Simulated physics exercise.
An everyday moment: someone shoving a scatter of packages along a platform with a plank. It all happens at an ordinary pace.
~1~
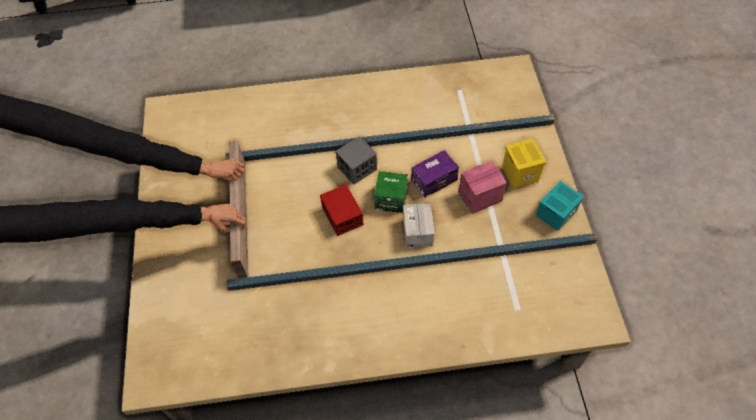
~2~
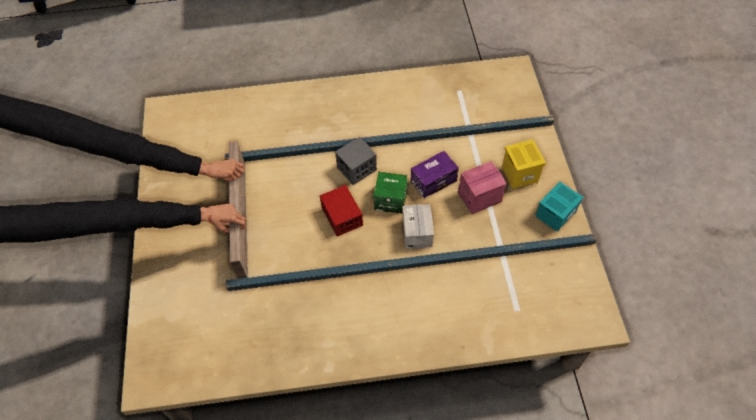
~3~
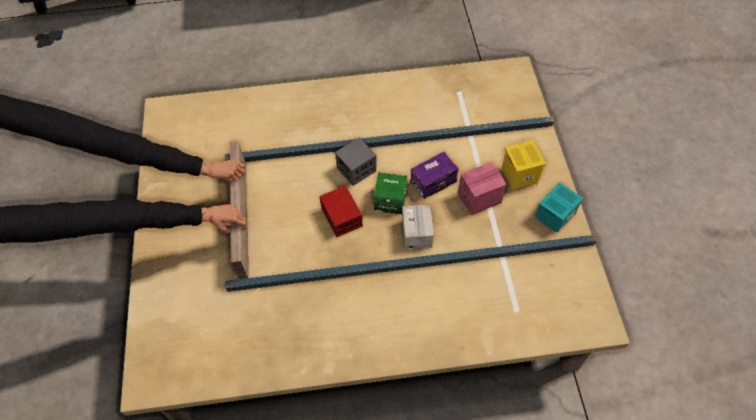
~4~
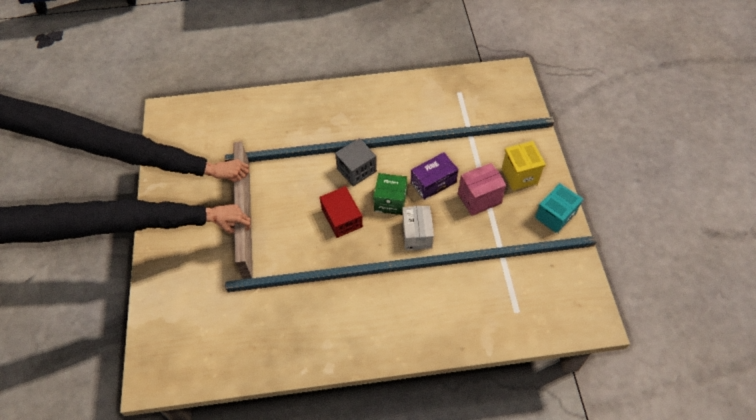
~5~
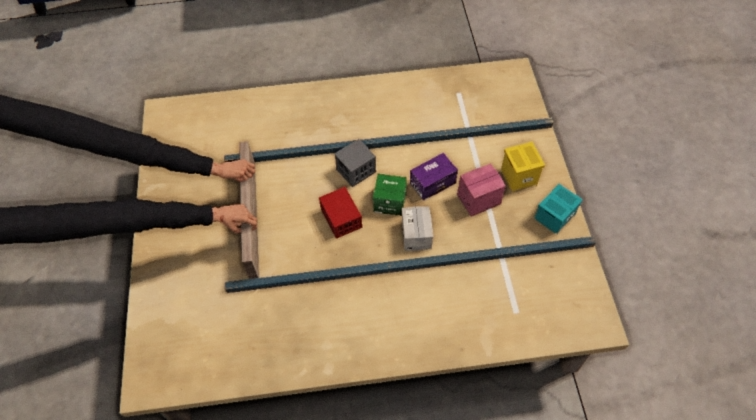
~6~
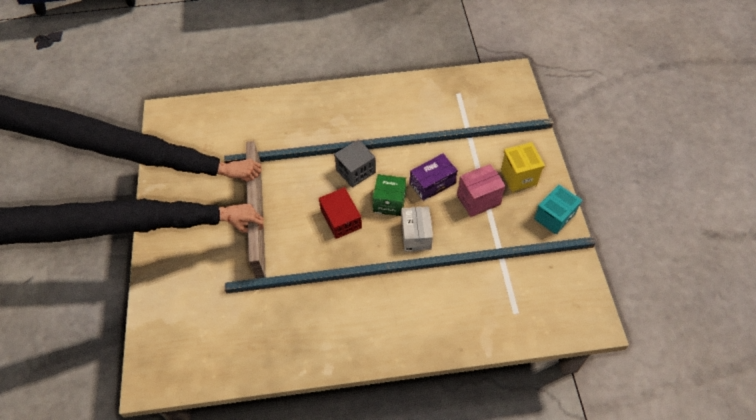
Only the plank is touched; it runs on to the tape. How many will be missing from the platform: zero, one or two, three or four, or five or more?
Outcome: The number that fall off is zero.
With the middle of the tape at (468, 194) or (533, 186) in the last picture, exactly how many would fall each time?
In that order 0 and 4.
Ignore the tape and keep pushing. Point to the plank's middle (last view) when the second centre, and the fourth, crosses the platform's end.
Near (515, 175) and (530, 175).
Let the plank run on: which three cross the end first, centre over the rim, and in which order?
Earliest first: The yellow tote, then the purple box, then the turquoise tote.
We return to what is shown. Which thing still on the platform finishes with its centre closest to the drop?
It is the yellow tote.
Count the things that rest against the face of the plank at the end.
3 of them.
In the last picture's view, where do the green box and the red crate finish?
The green box at (520, 168), the red crate at (502, 196).
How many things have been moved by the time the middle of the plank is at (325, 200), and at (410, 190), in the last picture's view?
At the one place 1, at the other 6.
Early on, none off yet; turquoise tote at rest near (557, 210); yellow tote at rest near (521, 168); pink box at rest near (481, 191).
A while later, none off yet; turquoise tote at rest near (557, 210); yellow tote at rest near (521, 168); pink box travelled a little near (490, 190).
Finally, the number that fall off is zero.
